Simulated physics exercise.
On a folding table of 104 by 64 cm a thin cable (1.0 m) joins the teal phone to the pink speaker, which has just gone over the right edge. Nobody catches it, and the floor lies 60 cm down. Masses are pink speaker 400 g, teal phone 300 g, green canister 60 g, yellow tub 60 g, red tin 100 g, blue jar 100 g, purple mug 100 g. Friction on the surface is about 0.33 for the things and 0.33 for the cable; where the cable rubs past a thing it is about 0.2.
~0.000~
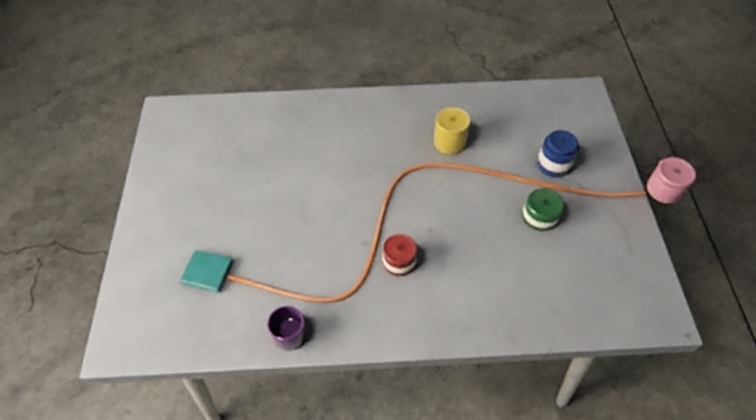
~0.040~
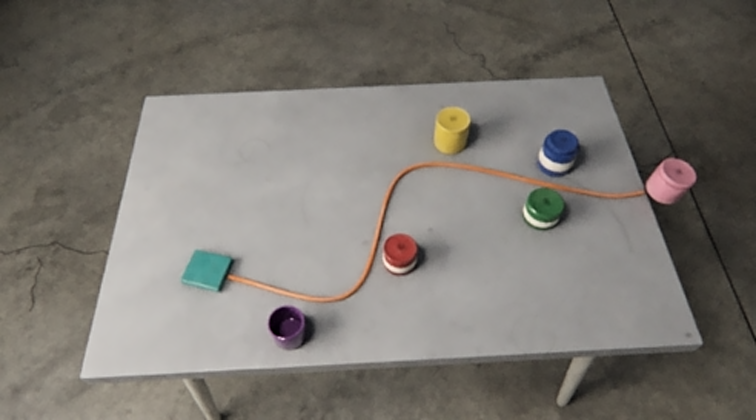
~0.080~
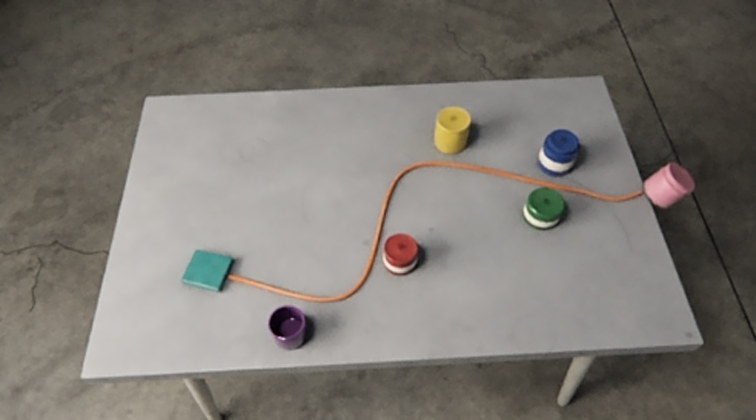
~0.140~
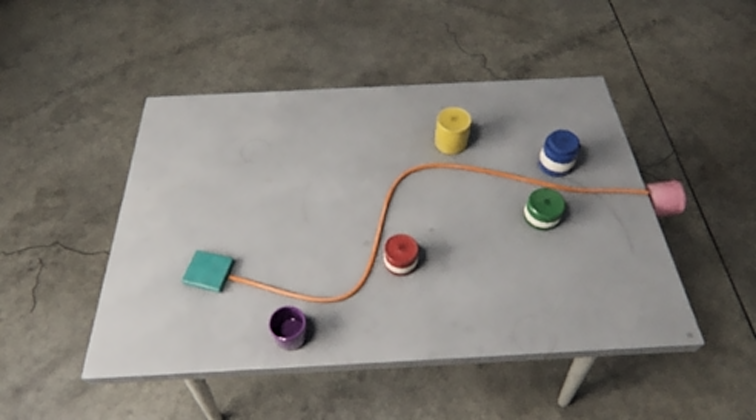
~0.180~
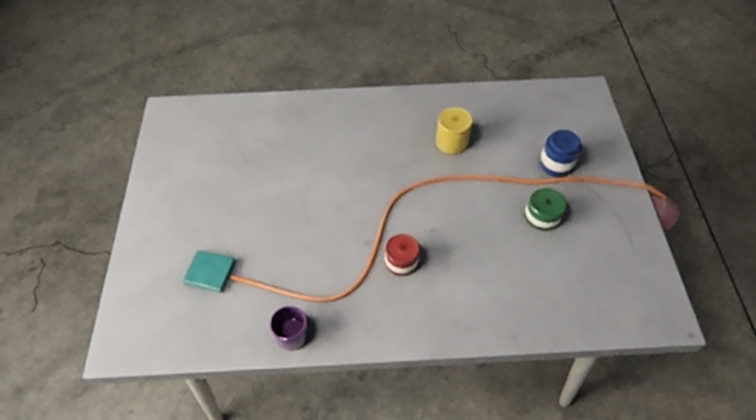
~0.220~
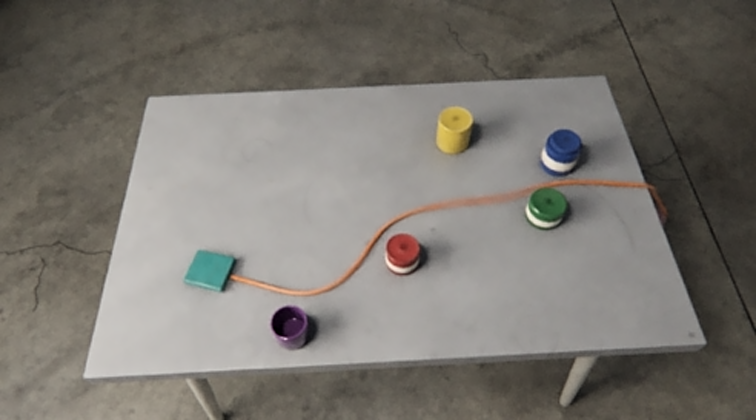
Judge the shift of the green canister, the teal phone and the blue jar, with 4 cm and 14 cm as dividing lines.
In order: The green canister moves a moderate way; the teal phone ends far away; the blue jar stays in the low band.
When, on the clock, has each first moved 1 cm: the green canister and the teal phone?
Green canister 0.28 s, teal phone 0.30 s.
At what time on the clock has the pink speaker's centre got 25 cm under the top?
That is: 0.30 s.
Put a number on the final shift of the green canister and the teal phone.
About: Green canister 8 cm, teal phone 45 cm.
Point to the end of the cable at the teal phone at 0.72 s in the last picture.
Near (447, 220).
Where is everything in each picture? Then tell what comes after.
In the first frame, green canister (546, 202); teal phone (206, 269); blue jar (563, 140); cable runs through (596, 194) (499, 174) (401, 176) (370, 262) (285, 293).
In the second frame, pink speaker (677, 172); cable runs through (596, 194) (401, 175) (286, 293).
In the third frame, pink speaker (669, 186); cable runs through (595, 195) (400, 175) (286, 293).
In the fourth frame, pink speaker (663, 199); cable runs through (599, 191) (403, 176) (287, 293).
In the fifth frame, pink speaker (655, 212); cable runs through (622, 183) (423, 183) (288, 293).
In the sixth frame, green canister (549, 202); teal phone (209, 269); blue jar (566, 140); cable runs through (652, 192) (562, 183) (462, 202) (371, 244) (289, 292).
At 0.5 s, the cable's tail end at (336, 236); teal phone 20 cm off its start, green canister 7 cm off its start, pink speaker over the edge.
At 0.7 s, the cable's tail end at (447, 220); teal phone 41 cm off its start, green canister 7 cm off its start, pink speaker over the edge.
At 1.0 s, the cable's tail end at (465, 218); teal phone 45 cm off its start at (444, 215), green canister 7 cm off its start at (568, 234), pink speaker over the edge.
At 1.2 s, the cable's tail end at (465, 218); teal phone 45 cm off its start, green canister 7 cm off its start, pink speaker over the edge.
At 2.4 s, the cable's tail end at (465, 218); teal phone 45 cm off its start at (444, 215), green canister 7 cm off its start at (568, 234), blue jar 0 cm off its start at (566, 140), pink speaker over the edge.
